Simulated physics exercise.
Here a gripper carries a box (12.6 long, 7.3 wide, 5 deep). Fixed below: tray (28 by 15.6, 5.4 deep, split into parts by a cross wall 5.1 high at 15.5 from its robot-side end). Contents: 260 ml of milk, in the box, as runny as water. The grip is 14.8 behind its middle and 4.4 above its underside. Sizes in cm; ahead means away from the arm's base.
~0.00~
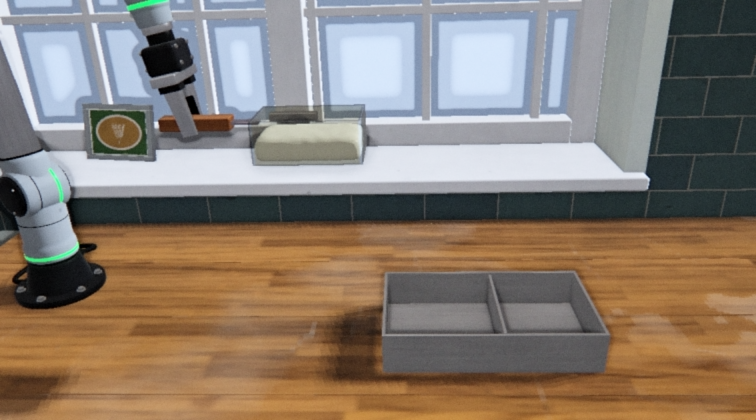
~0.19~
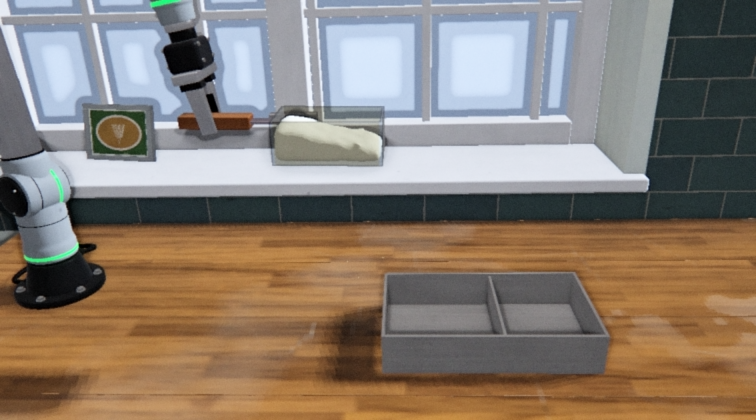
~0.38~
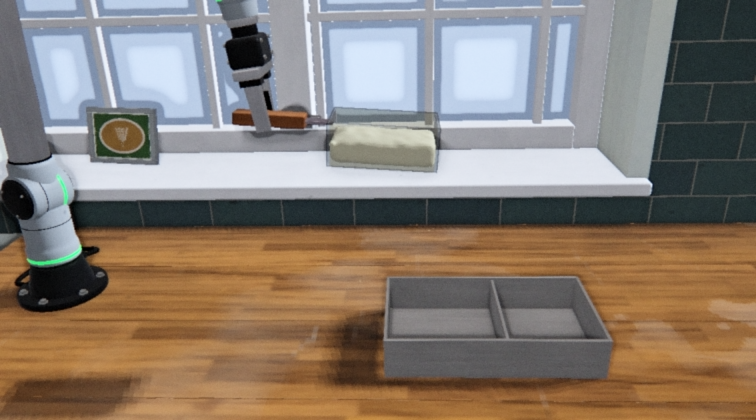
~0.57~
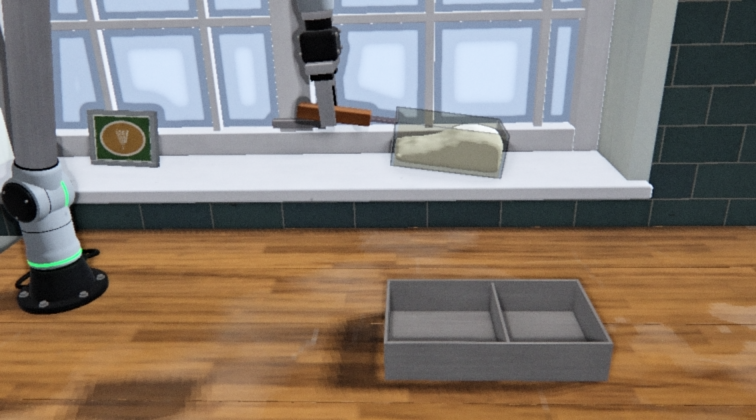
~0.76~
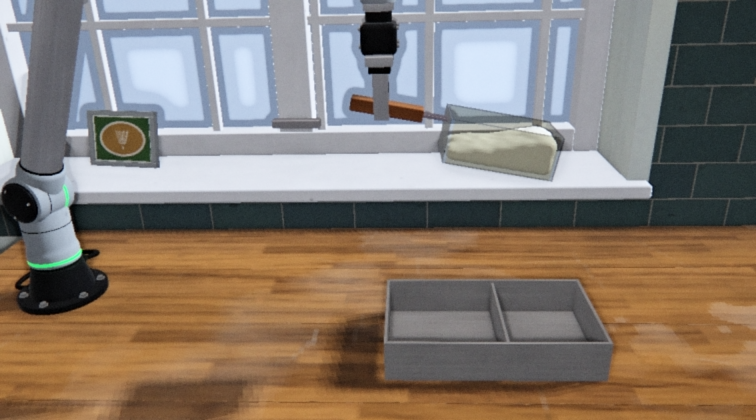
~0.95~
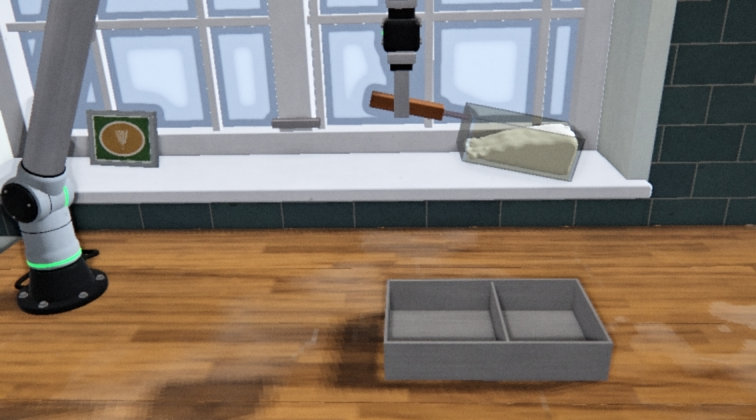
A robot arm with a grey-and-black body and green rings stands at the left of a wooden counter, seen from the front before a white-framed window and dark green tiles. It holds a clear box of pale, milky liquid by an orange-brown handle above the white sill, near a small framed picture, with a grey divided tray below. The arm carries the box rightward as the liquid sloshes and the box gradually tilts down at its right end.
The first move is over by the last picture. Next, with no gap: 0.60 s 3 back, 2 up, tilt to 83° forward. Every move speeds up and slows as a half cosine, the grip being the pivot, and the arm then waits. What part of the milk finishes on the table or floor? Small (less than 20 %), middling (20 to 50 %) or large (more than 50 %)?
Share on the table or floor: Small (less than 20 %).
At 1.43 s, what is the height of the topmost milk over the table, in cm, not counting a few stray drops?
Up to some 18 cm.
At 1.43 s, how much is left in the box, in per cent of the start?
Near 40 %.
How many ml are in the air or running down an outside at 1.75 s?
Some 30 ml.
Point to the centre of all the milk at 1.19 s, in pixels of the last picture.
Near (508, 192).
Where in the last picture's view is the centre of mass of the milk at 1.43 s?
Around (464, 282).
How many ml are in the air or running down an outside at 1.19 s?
About 25 ml.
After 1.19 s, tilted 37° forward, liquid up to 26 above the table; 230 ml in the box, 25 ml in the air or running down outside.
After 1.43 s, tilted 76° forward, liquid up to 37 above the table; 100 ml in the box, 65 ml in the far-side part, 55 ml in the robot-side part, 40 ml in the air or running down outside.
After 1.75 s, tilted 83° forward, liquid up to 84 above the table; 115 ml in the robot-side part, 60 ml in the far-side part, 40 ml in the box, 10 ml on the table or floor, 30 ml in the air or running down outside.
After 2.55 s, tilted 83° forward, liquid up to 16 above the table; 150 ml in the robot-side part, 60 ml in the far-side part, 25 ml on the table or floor, 20 ml in the box.
At rest, 150 ml in the robot-side part, 60 ml in the far-side part, 25 ml on the table or floor, 20 ml in the box. That is 9 % on the table or floor.
